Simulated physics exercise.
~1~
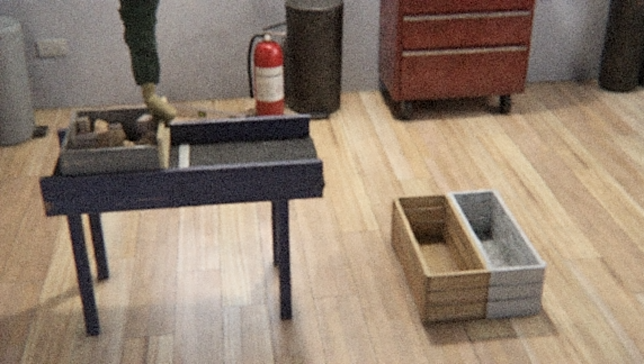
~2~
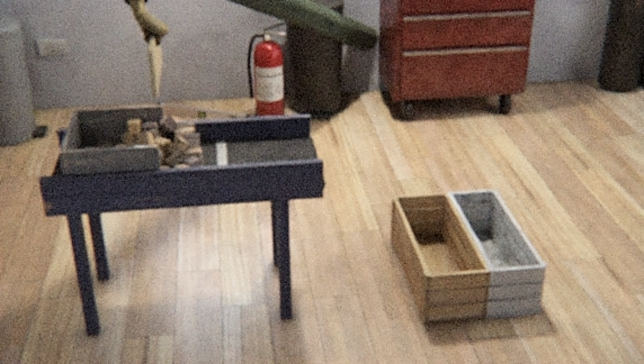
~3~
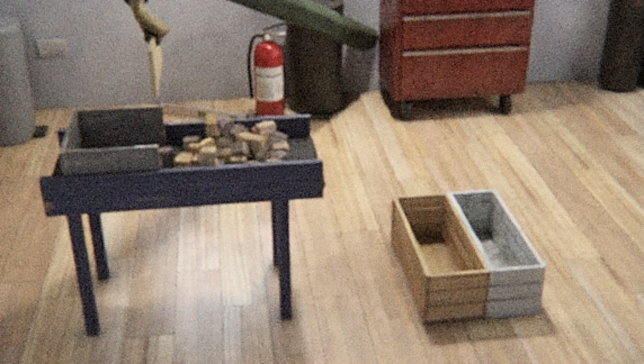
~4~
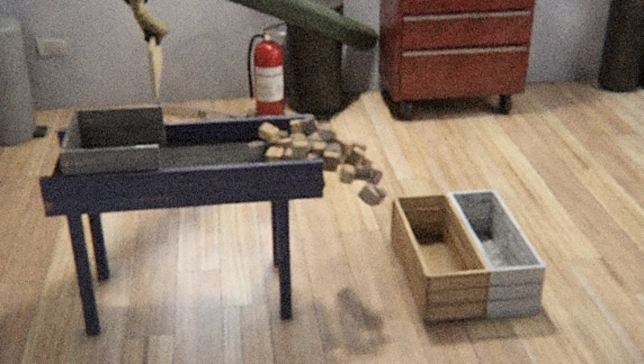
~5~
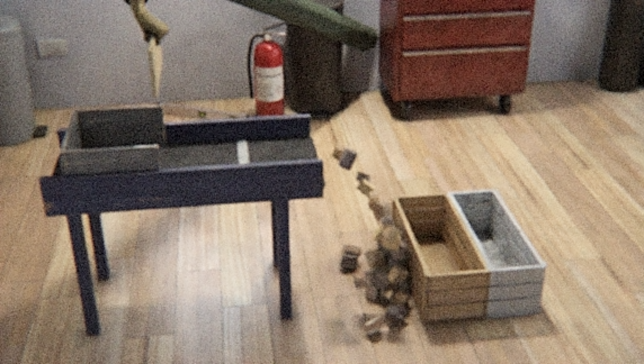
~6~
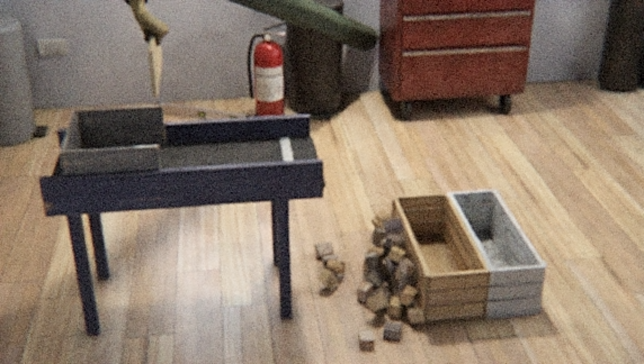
A heap of small brown wooden blocks sits in a grey pen at the left end of a dark blue table, seen from slightly above in a workshop with a plank floor. A red extinguisher and red drawers stand behind, and a wooden box and a whitish tub rest side by side at right. A green-sleeved arm-like shape shifts above the pen, and the striped belt carries the blocks rightward. They spill off the end in a loose stream, falling short of the wooden box. They finish piled on the floor against its left side, with both containers empty.
